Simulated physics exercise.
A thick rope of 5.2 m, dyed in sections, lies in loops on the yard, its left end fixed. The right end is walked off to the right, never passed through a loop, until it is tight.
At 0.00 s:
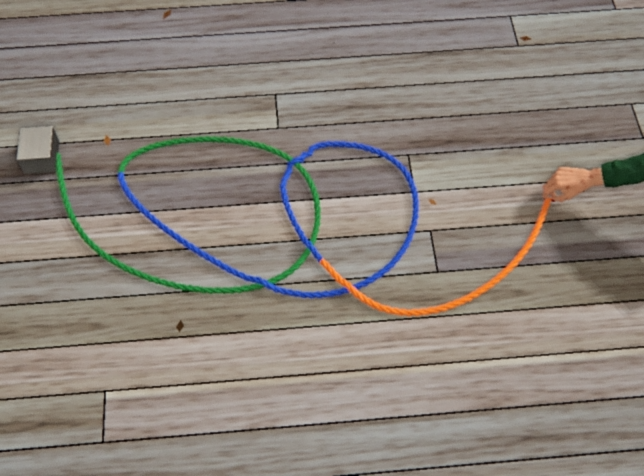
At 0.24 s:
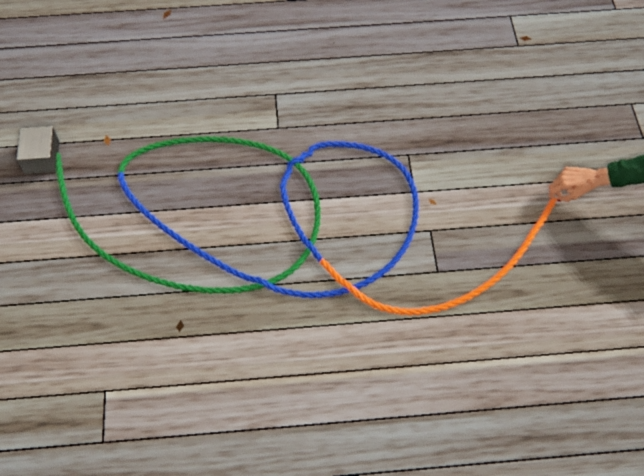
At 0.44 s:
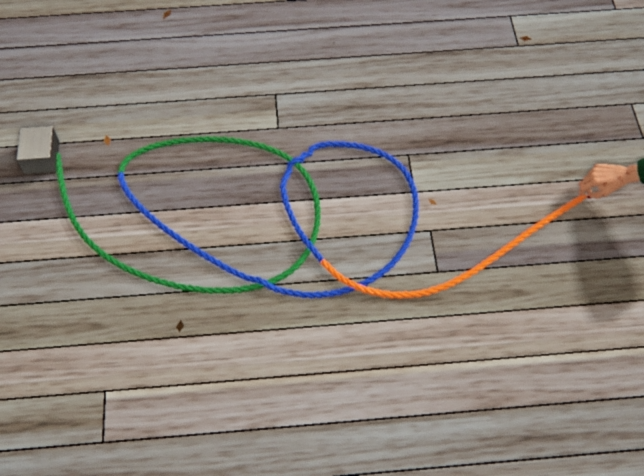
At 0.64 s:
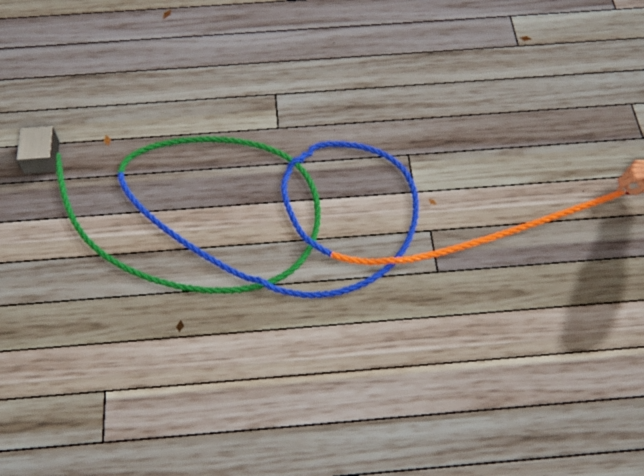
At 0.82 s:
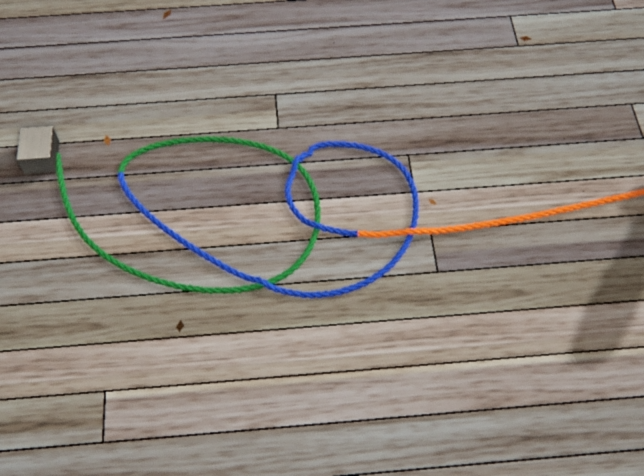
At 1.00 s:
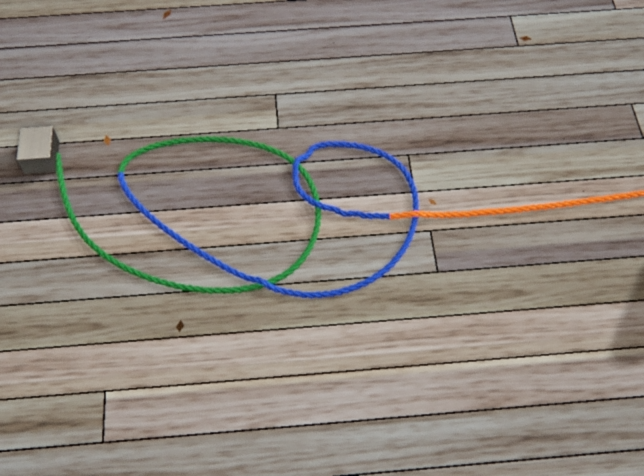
On wooden planks, a hand pulls the orange end of a looped rope right, shrinking one blue loop.
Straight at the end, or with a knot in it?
Outcome: The rope runs clear.
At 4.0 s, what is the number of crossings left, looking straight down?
The count is 1.
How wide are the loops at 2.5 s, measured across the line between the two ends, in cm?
About 54 cm.
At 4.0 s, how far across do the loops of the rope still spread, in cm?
About 54 cm.
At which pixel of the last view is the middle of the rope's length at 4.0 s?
Around (430, 202).
By 2.5 s, the ends are 2.8 m apart, loops still 54 cm across.
By 4.0 s, the ends are 3.7 m apart, loops still 54 cm across.
By 5.4 s, the ends are 4.6 m apart, loops still 49 cm across.
By 6.9 s, the ends are 5.2 m apart, and it runs straight.
By 7.2 s, the ends are 5.2 m apart, and it runs straight.
